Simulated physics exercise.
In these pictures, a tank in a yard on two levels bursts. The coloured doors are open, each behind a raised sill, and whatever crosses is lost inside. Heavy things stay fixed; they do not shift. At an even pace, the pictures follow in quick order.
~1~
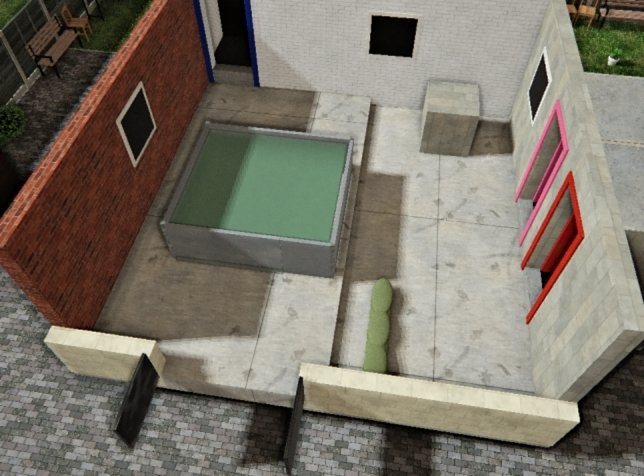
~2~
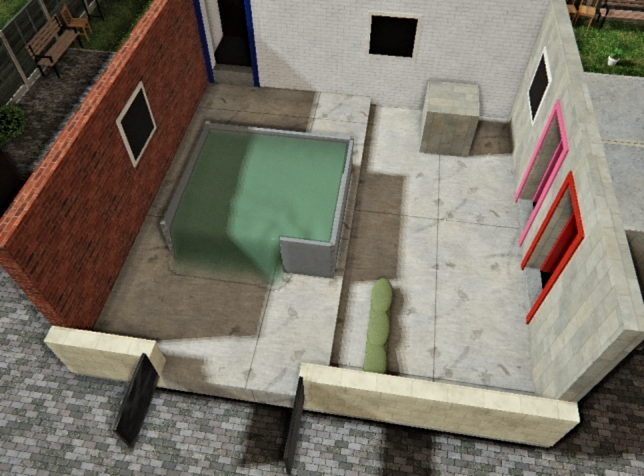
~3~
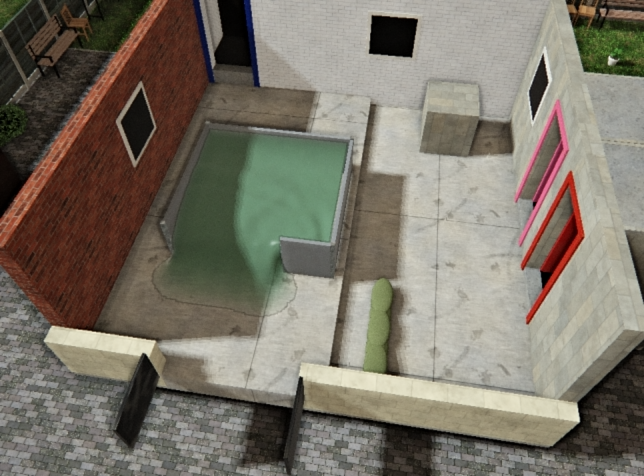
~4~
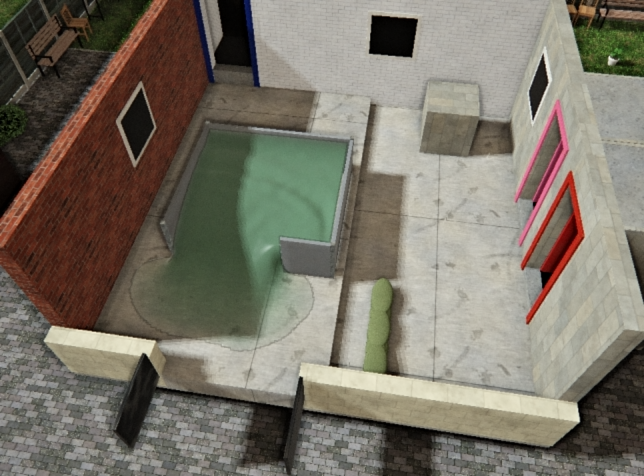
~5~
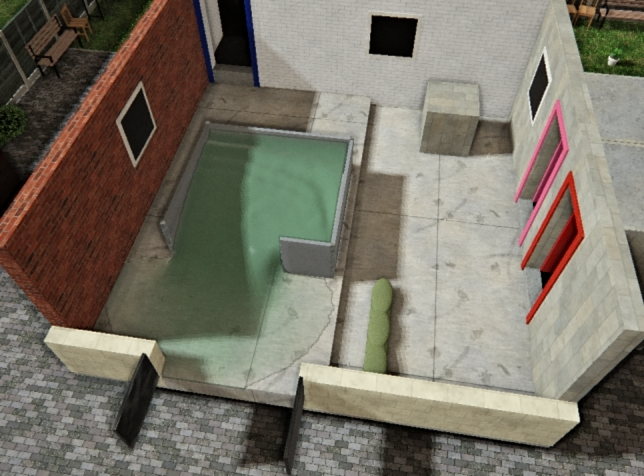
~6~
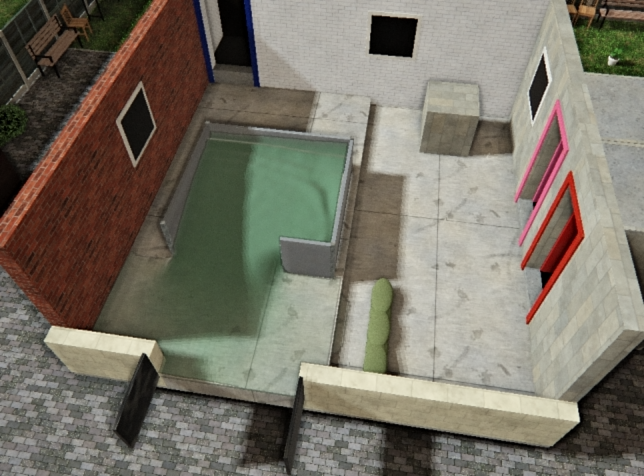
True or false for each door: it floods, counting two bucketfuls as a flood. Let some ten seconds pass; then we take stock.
Pink door - false; blue door - false; red door - false.
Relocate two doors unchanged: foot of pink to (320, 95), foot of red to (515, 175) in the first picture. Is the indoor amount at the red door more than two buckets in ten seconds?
The red door stays inside the limit, I'd say.
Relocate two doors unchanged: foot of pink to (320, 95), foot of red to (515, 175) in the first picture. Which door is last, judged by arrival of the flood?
I reckon it's the door marked red.
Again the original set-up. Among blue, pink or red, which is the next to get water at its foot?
That would be the blue-painted one.
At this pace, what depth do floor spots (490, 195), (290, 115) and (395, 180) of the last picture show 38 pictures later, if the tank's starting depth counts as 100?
In turn 0, 4 and 0 in a hundred.
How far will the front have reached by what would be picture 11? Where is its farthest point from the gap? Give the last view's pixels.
At about (418, 402).
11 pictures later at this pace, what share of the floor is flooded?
Around 25 percent.
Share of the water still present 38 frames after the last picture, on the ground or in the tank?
Estimate: 48 %.
A moment on, water covers 20 % of the floor; the pink door not reached, the blue door not reached, the red door not reached.
Next, water covers 25 % of the floor; the pink door not reached, the blue door not reached, the red door not reached.
Then, water covers 35 % of the floor; the pink door not reached, the blue door wet at the sill, nothing in, the red door not reached.
Later, water covers 55 % of the floor; the pink door not reached, the blue door wet at the sill, nothing in, the red door not reached.
In the end, water covers 85 % of the floor; the pink door wet at the sill, nothing in, the blue door wet at the sill, nothing in, the red door wet at the sill, nothing in.
